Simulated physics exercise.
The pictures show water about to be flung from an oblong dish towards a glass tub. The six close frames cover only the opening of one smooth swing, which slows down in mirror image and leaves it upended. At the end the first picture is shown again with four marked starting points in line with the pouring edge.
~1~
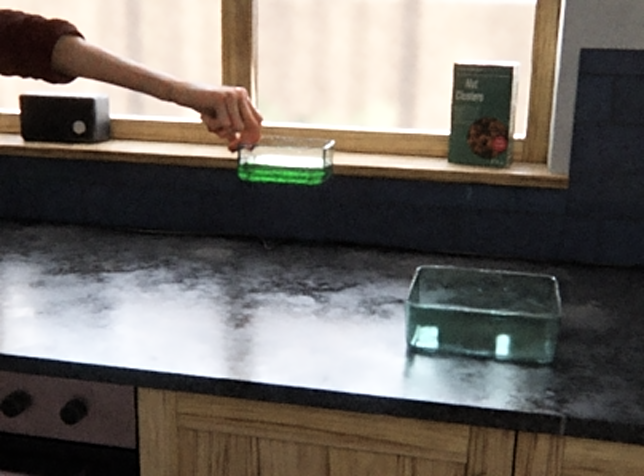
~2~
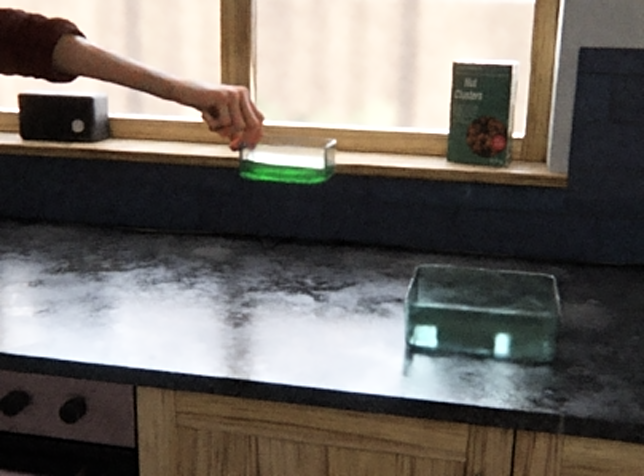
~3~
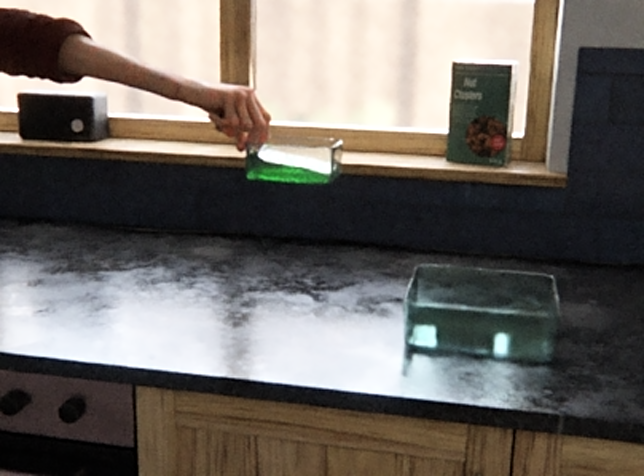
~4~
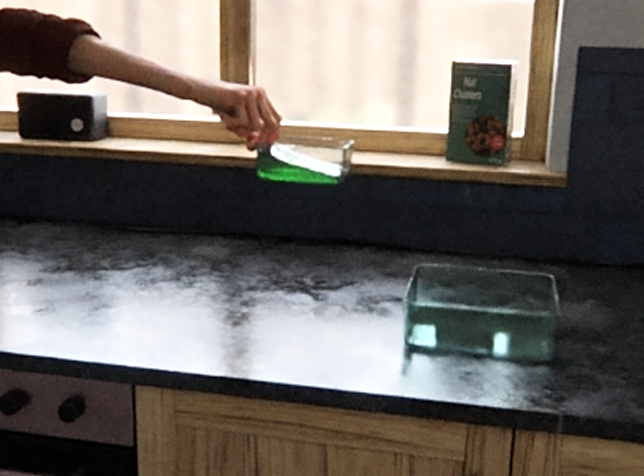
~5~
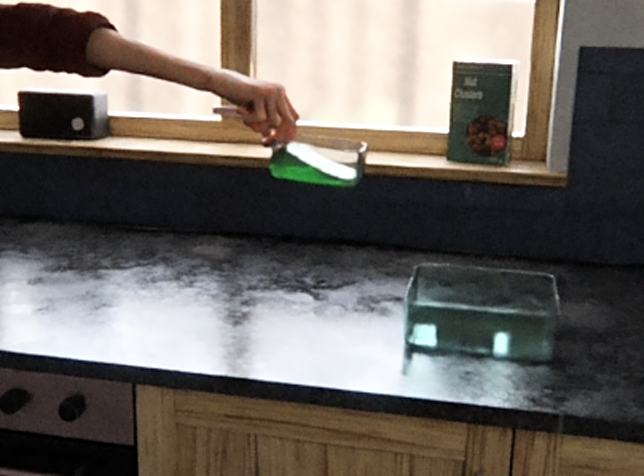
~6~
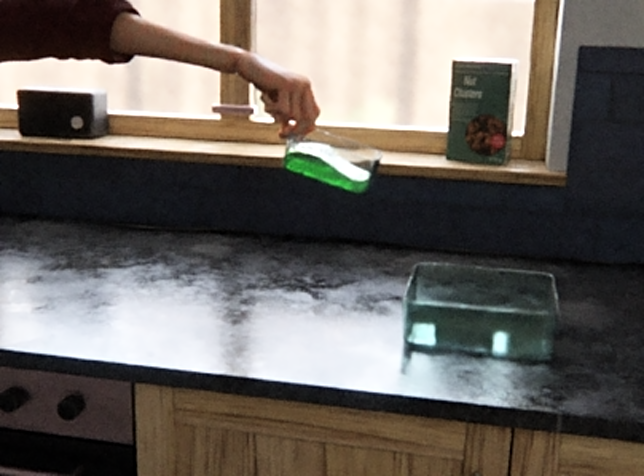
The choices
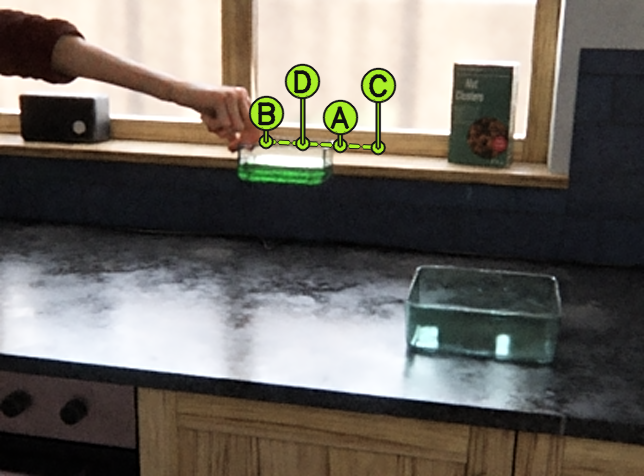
In a kitchen, a hand held a clear oblong dish of green liquid above a dark counter, moved it a short way right towards a glass tub, and began tilting it slightly, the liquid sloshing inside.
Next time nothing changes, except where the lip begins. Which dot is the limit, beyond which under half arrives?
I would pick spot D.
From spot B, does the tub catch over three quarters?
No.
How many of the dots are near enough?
Three of them.
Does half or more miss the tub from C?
No.
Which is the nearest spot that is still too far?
Here it is spot B.
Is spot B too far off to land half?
Yes, it does.
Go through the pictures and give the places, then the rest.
The first picture shows upright, lip at (328, 144); tub from (405, 347) to (555, 362); nothing has left yet.
The second picture shows upright, lip at (330, 143); nothing has left yet.
The third picture shows upright, lip at (336, 144); nothing has left yet.
The fourth picture shows upright, lip at (347, 144); nothing has left yet.
The fifth picture shows tipped about 5°, lip at (363, 148); nothing has left yet.
The sixth picture shows tipped about 15°, lip at (378, 156); nothing has left yet.
On the marked copy, A at (340, 145); B at (266, 141); C at (378, 147); D at (302, 143).
With A, about 72 % lands in the tub, 13 % falls short and 15 % goes beside or beyond.
With B, about 32 % lands in the tub, 61 % falls short and 7 % goes beside or beyond.
With C, about 84 % lands in the tub, 7 % falls short and 9 % goes beside or beyond.
With D, about 65 % lands in the tub, 23 % falls short and 12 % goes beside or beyond.
